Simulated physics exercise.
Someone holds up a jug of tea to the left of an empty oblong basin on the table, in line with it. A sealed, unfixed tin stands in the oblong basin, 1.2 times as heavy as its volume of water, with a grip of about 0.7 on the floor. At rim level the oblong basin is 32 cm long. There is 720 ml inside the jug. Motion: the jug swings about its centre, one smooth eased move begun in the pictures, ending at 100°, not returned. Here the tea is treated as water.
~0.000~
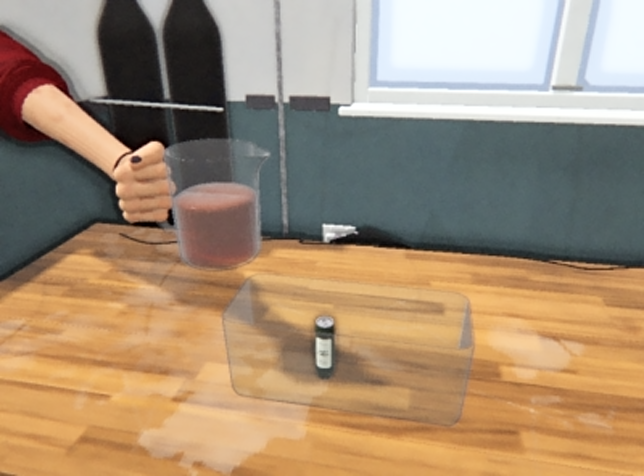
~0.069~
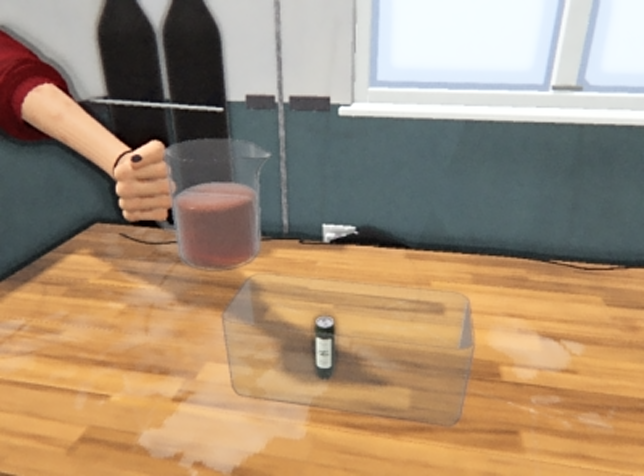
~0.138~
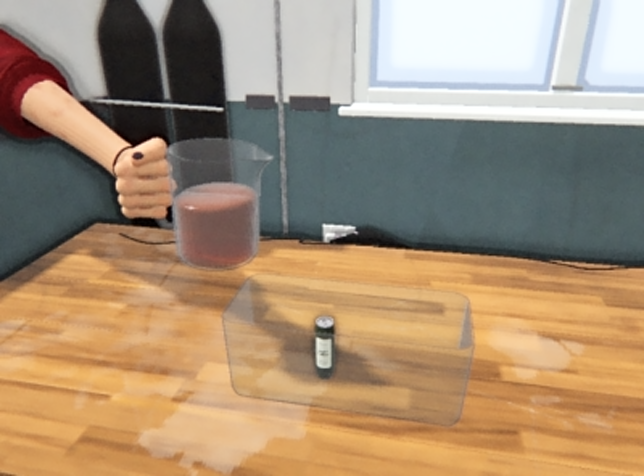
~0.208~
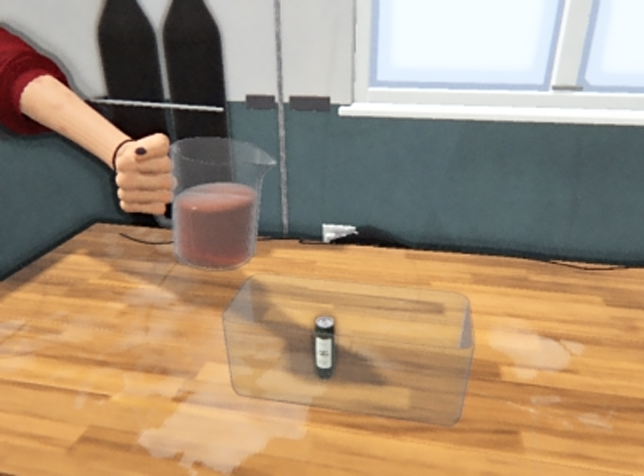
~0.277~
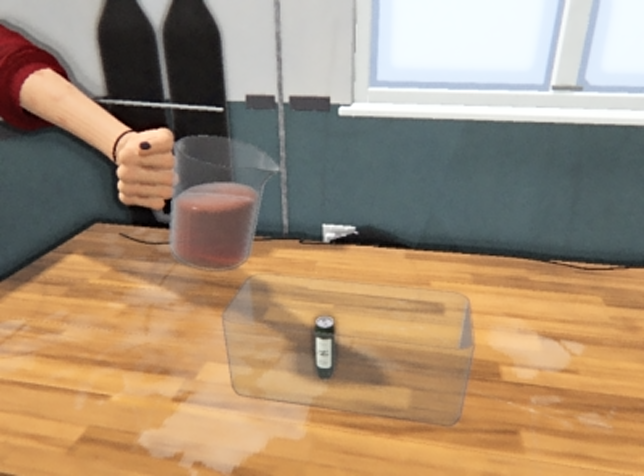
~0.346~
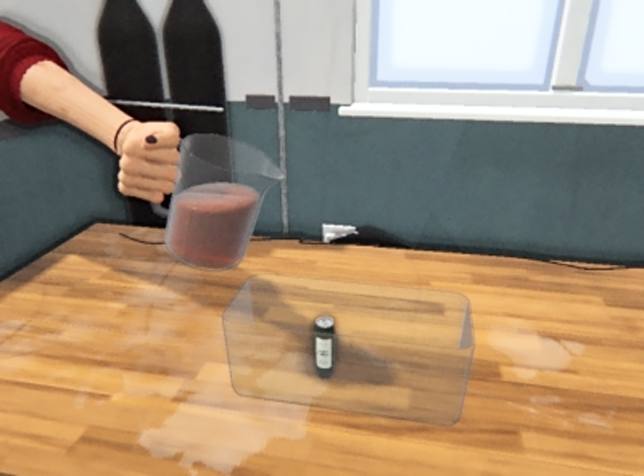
The clip opens on a hand holding a clear jug of reddish tea above a wooden table, left of a transparent oblong basin with a small dark tin standing inside. The hand then gradually tilts the jug modestly to the right, while the basin and tin stay still.
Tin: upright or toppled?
Toppled.
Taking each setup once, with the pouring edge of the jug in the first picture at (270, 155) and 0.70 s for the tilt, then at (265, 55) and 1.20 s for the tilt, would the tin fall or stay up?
Try 1: Tipped over; try 2: Still standing.
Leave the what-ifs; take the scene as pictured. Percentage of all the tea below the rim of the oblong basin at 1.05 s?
Reading: Approx. 36 %.
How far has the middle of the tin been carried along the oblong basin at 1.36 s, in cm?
The tin has gone some 5 cm.
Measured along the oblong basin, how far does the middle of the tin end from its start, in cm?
The tin's middle ends up about 7.0 cm along the basin.
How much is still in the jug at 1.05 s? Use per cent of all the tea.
44 %.
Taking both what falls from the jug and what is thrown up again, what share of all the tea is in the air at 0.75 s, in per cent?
Near 5 per cent of it all.
By 0.75 s the tilt is 69° and 95 per cent is still to pour; the tin stands where it began.
By 1.05 s the tilt is 96° and 44 per cent is still to pour; the tin stands where it began.
By 1.36 s the tilt is 100° and 9 per cent is still to pour; the tin lies on its side.
By 1.70 s the tilt is 100° and 1 per cent is still to pour; the tin lies on its side.
At rest the tin lies on its side.
